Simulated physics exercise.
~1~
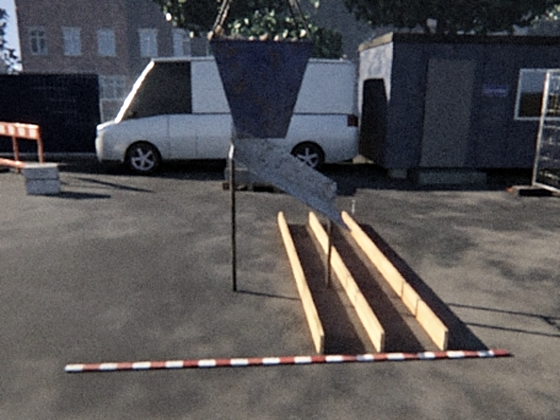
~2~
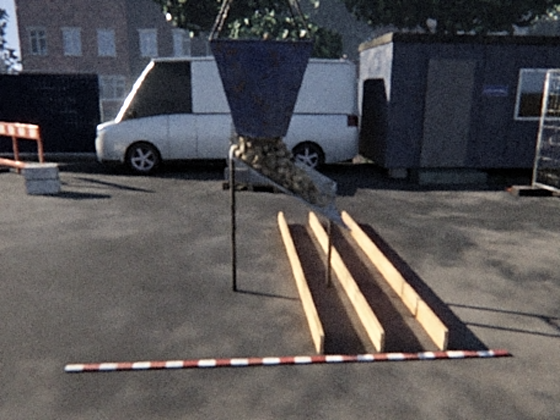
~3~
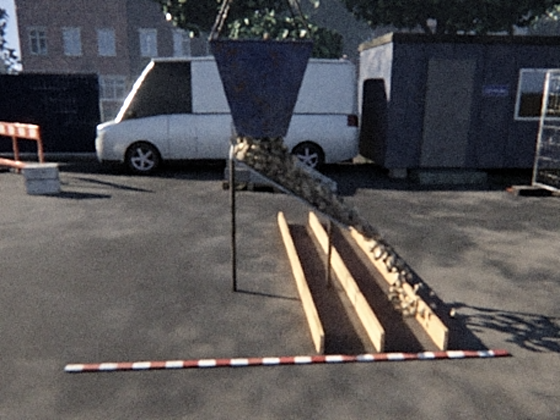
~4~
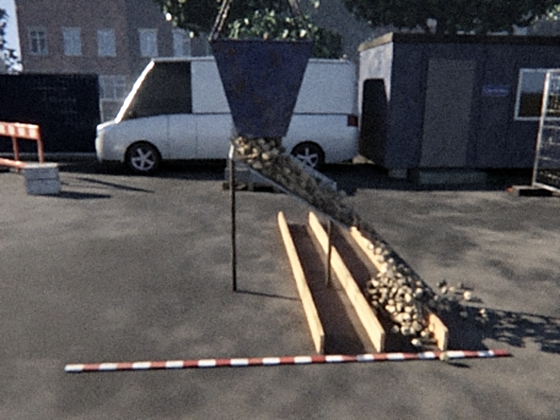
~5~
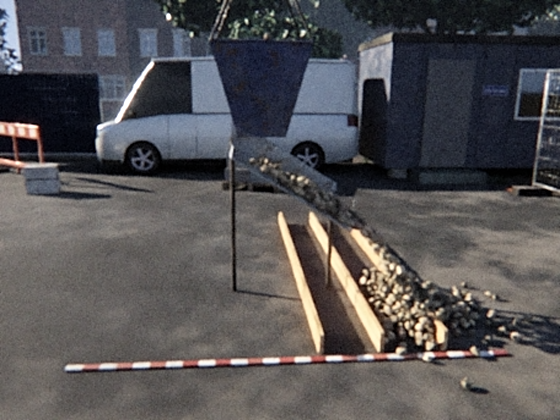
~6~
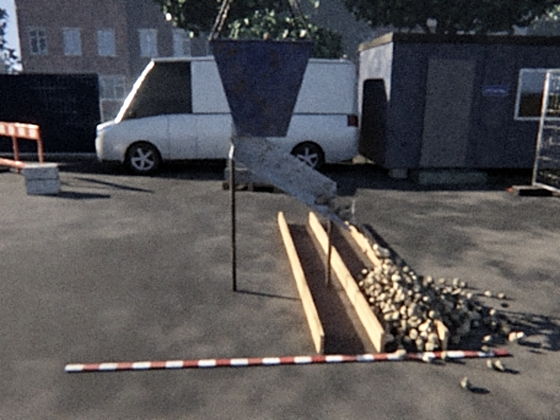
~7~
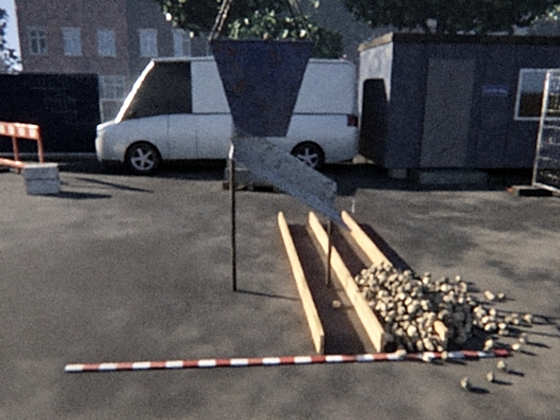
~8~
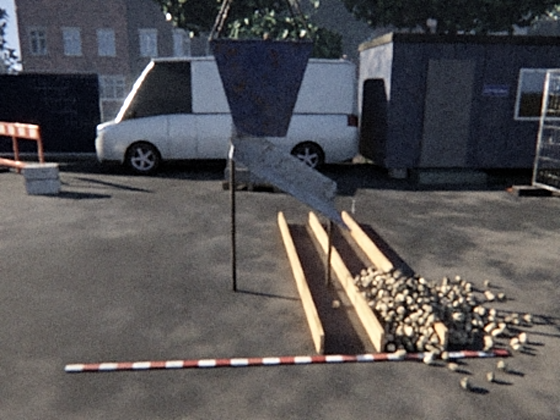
The footage shows a dark skip hanging above a sloped steel chute, a white van behind, as crushed rock pours out and slides down to the right, piling mostly in the right bay between wooden boards, with the rest spilled beyond it and the left bay empty.
